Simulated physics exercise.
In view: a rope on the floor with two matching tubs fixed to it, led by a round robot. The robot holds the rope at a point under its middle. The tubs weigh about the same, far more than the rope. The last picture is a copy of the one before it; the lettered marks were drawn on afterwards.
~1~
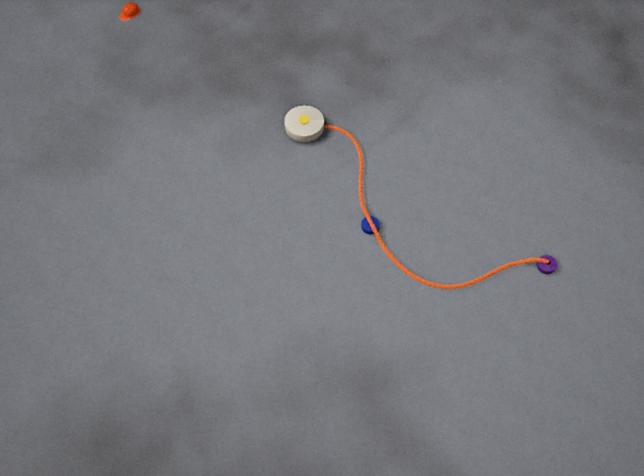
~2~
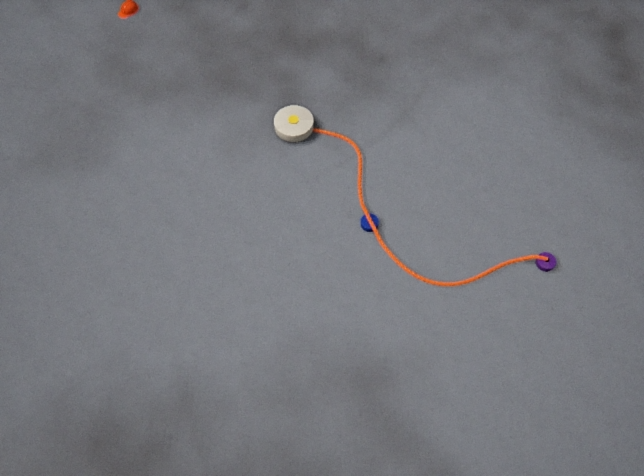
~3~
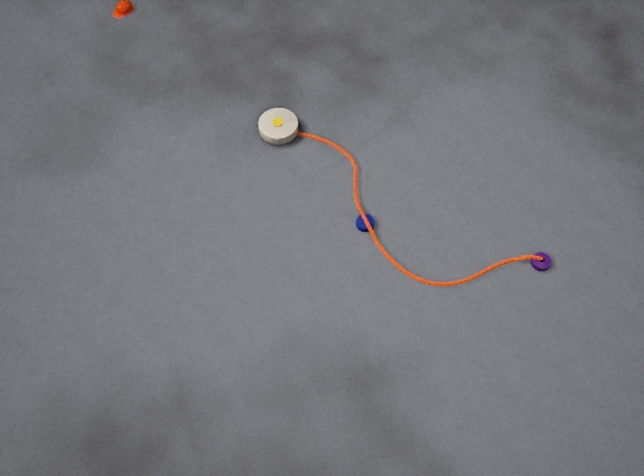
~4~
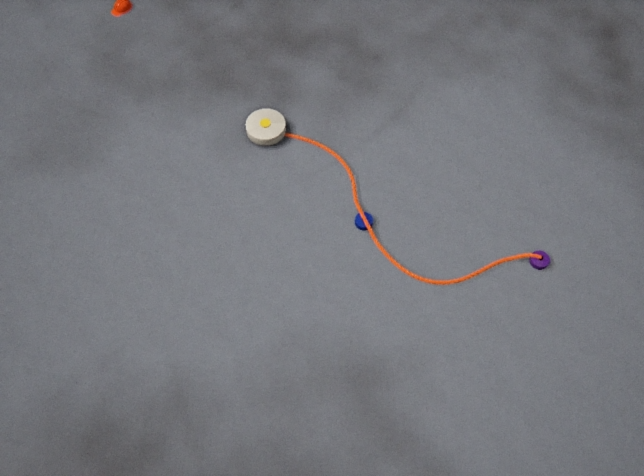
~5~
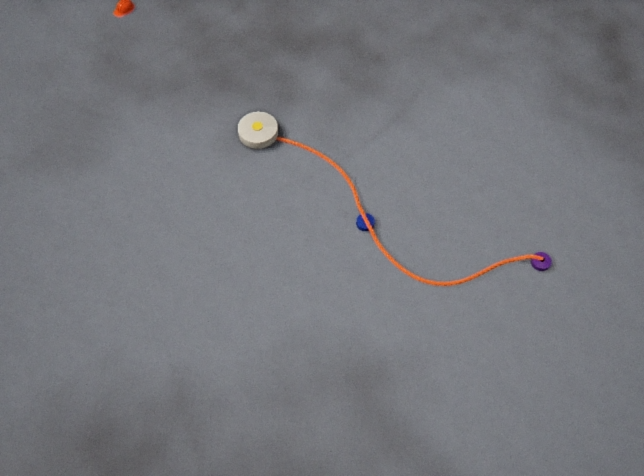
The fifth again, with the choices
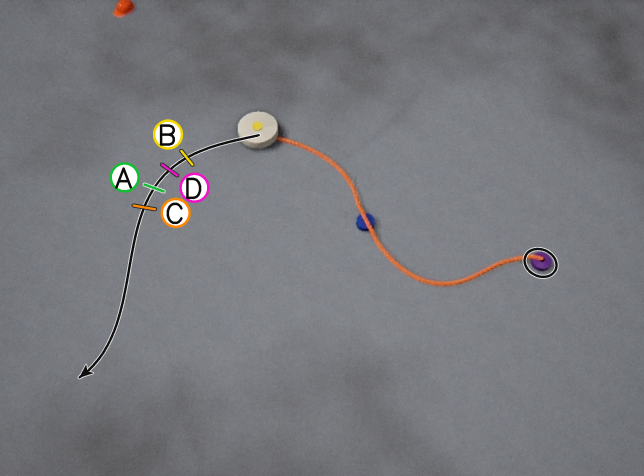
A round white robot with a yellow dot crept left across a gray floor, drawing the near end of a curvy orange rope along, while the blue and purple tubs stayed put.
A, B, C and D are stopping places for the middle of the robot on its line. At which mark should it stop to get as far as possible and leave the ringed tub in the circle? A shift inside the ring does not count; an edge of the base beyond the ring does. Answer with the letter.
As far as tick B.
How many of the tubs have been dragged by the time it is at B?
By then, one.
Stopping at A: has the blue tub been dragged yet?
Yes.
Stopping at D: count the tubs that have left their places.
By then, two.
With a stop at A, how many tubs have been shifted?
Two.
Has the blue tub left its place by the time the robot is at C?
By then, yes.
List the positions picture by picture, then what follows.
Purple tub (547, 264); blue tub (371, 225); robot (304, 125), in the first frame.
Robot (294, 124); purple tub (546, 261), in the second frame.
Robot (278, 127); purple tub (541, 261), in the third frame.
Robot (266, 128); purple tub (540, 260), in the fourth frame.
Robot (258, 131); purple tub (542, 261); blue tub (366, 222), in the fifth frame.
On the marked copy, A at (154, 188); B at (187, 158); C at (144, 207); D at (170, 170); the ring at (540, 263); the route from (259, 135) via (140, 219) to (80, 377).
Following B. Soon after the start, robot (232, 137); purple tub (542, 261); blue tub (364, 221).
Later, robot (207, 144); purple tub (542, 261); blue tub (349, 214).
In the end, robot (186, 153); purple tub (541, 261); blue tub (337, 209); the ringed tub at the far end is still in its ring.
As for the rest, A drags the last tub to (523, 257); C drags the last tub to (517, 255); D drags the last tub to (532, 259).
